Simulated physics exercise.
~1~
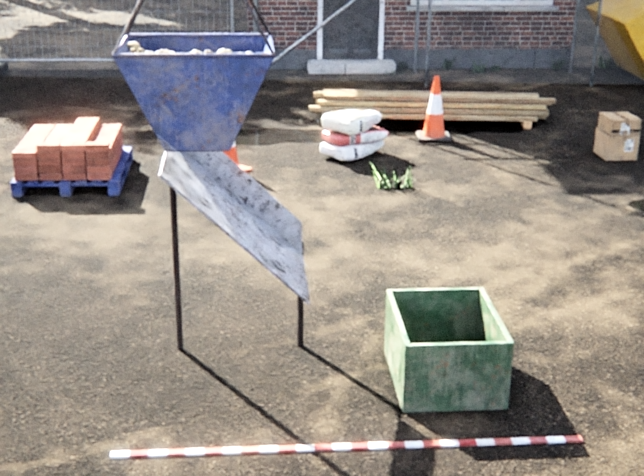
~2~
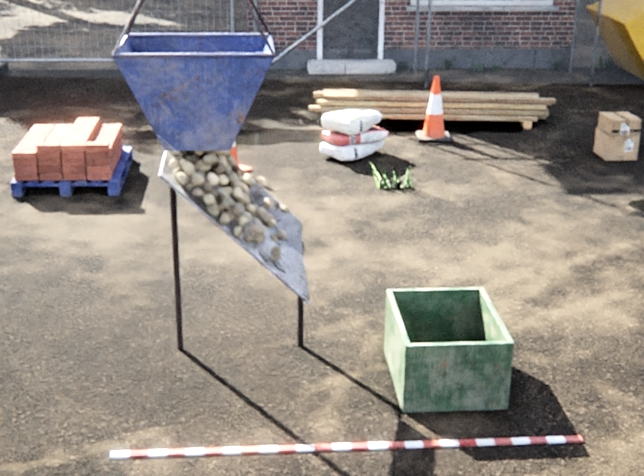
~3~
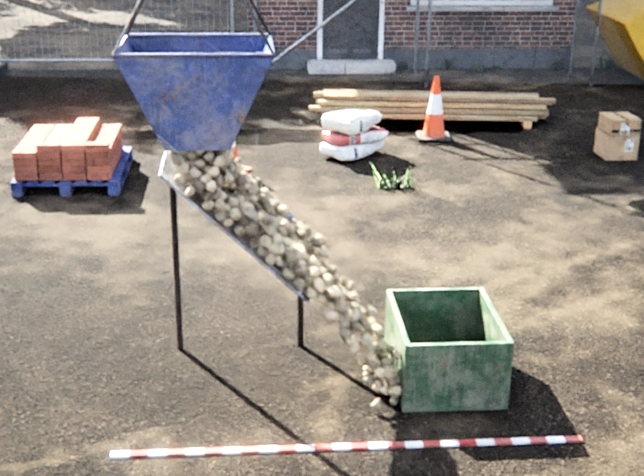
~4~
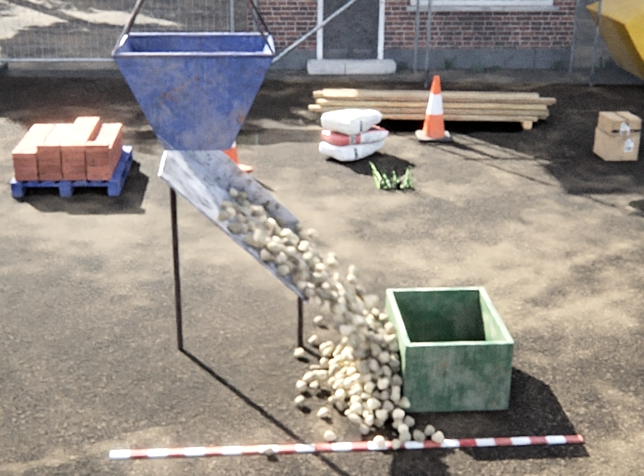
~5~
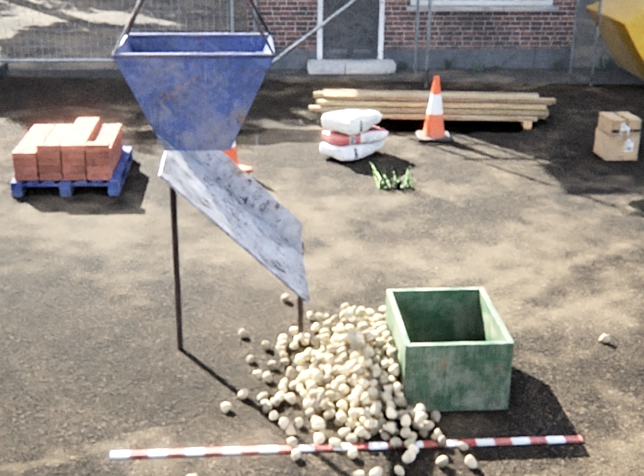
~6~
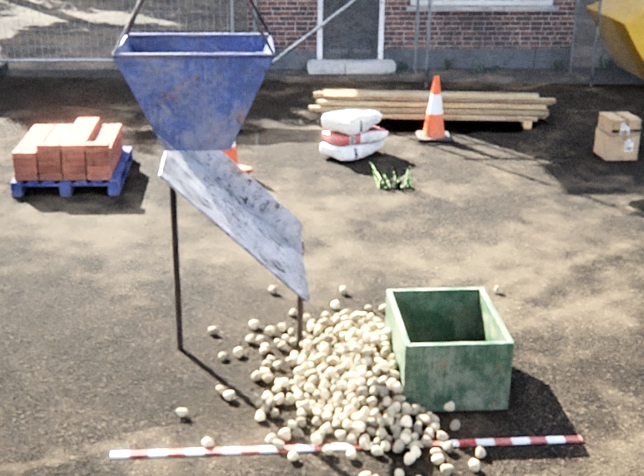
Pale, rounded stones sit in a blue skip hanging at the upper left of a sunlit paved yard, seen from the side and slightly above. Below it, a grey steel slide on thin legs slopes down towards a green open bin, with red bricks, a striped cone, timber and sacks behind. The stones drop from the skip's underside, tumble down the slide and pour off its lower end. They fall short, striking the ground against the bin's left side. The slide empties, leaving a spreading heap left of the bin, with strays across the red-and-white staff and a few beyond.
